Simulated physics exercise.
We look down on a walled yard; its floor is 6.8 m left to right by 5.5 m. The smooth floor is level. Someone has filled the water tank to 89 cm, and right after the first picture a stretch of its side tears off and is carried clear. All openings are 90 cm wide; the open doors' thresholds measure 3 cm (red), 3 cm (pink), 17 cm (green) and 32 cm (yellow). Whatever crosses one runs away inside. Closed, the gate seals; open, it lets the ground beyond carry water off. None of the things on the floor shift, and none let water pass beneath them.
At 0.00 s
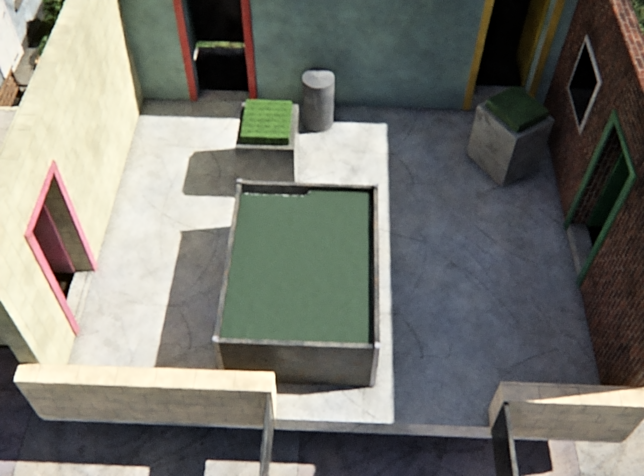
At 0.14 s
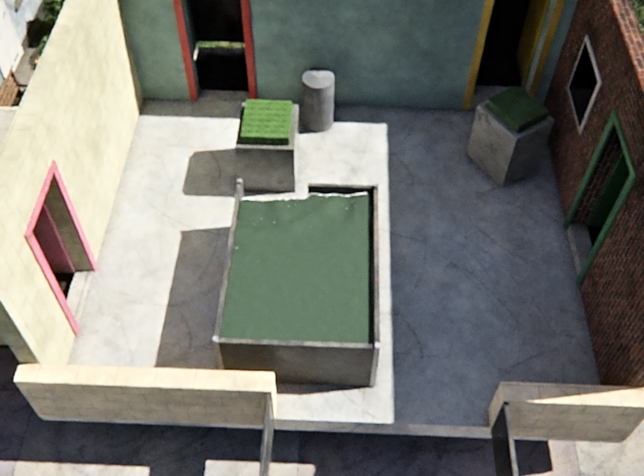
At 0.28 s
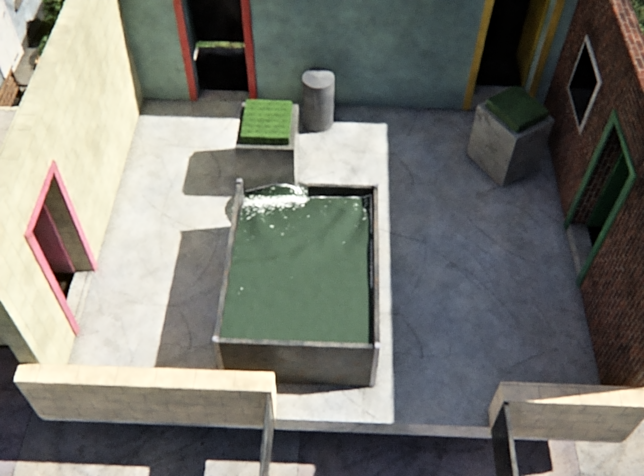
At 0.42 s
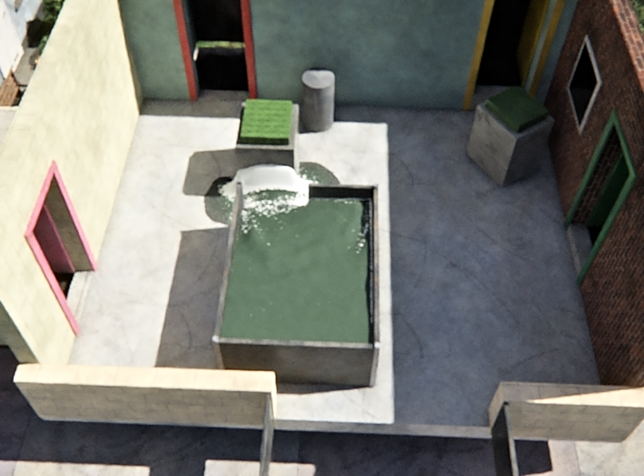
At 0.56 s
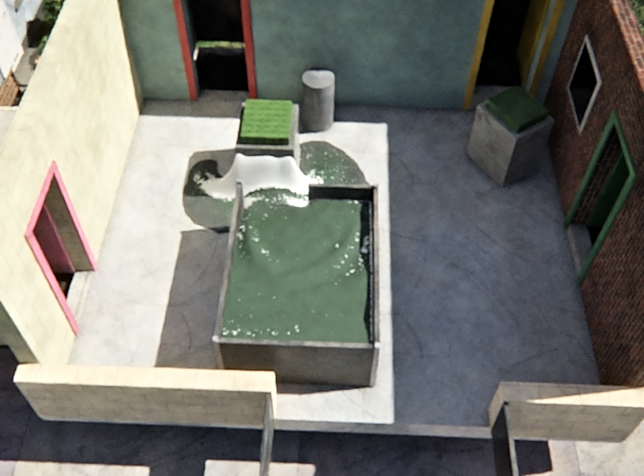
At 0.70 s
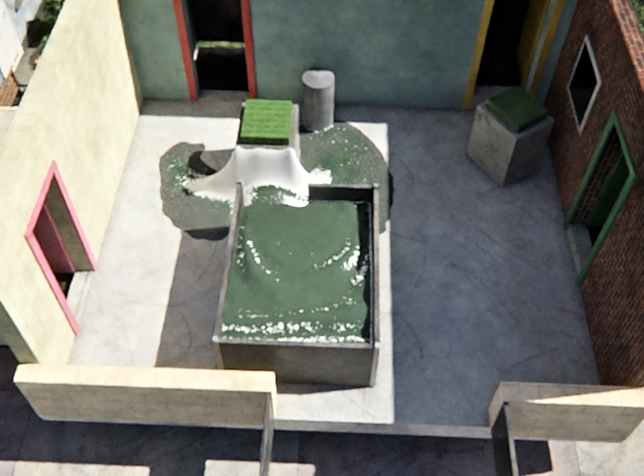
In a sunlit walled yard seen from above, a rectangular tank stands full of still green water. A gap opens in its far side, and water pours out in a foaming white rush, churning the surface inside. The water spreads left and right across the pale floor around a grass-topped block.
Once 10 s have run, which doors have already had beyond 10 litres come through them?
One by one: Red door: Beyond the set amount, pink door: Beyond the set amount, green door: Short of the set amount, yellow door: Short of the set amount.
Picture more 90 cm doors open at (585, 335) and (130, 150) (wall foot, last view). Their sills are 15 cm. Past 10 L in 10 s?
Result in order - not enough, then more than that.
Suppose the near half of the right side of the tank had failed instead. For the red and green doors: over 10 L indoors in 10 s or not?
Here's how it goes: Red exceeds it, green exceeds it.
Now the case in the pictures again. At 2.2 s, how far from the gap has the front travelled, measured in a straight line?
5.0 m.
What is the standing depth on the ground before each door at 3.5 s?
Centimetres: Red 10 / pink 8 / green 15 / yellow 19.
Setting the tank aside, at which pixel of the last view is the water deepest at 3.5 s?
In the last picture, around (271, 200).
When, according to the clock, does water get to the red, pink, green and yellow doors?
Red: 1.6 s; pink: 1.6 s; green: 2.4 s; yellow: 1.6 s.
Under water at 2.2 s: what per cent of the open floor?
55 %.
After 1.4 s water covers 40 % of the floor and is deepest (70 cm) near (271, 200); red door not reached, pink door not reached, green door not reached, yellow door not reached.
After 2.2 s water covers 55 % of the floor and is deepest (54 cm) near (271, 200); red door 8 cm at the sill, 0 L in, pink door 10 cm at the sill, 6 L in, green door not reached, yellow door 17 cm at the sill, 0 L in.
After 3.5 s water covers 75 % of the floor and is deepest (40 cm) near (271, 200); red door 10 cm at the sill, 17 L in, pink door 8 cm at the sill, 30 L in, green door 15 cm at the sill, 1 L in, yellow door 19 cm at the sill, 0 L in.
After 6.0 s water covers 95 % of the floor and is deepest (25 cm) near (271, 200); red door 8 cm at the sill, 68 L in, pink door 6 cm at the sill, 51 L in, green door 7 cm at the sill, 2 L in, yellow door 19 cm at the sill, 0 L in.
After 10.0 s water covers 100 % of the floor and is deepest (16 cm) near (595, 386); red door 9 cm at the sill, 134 L in, pink door 4 cm at the sill, 64 L in, green door 12 cm at the sill, 3 L in, yellow door 8 cm at the sill, 0 L in.
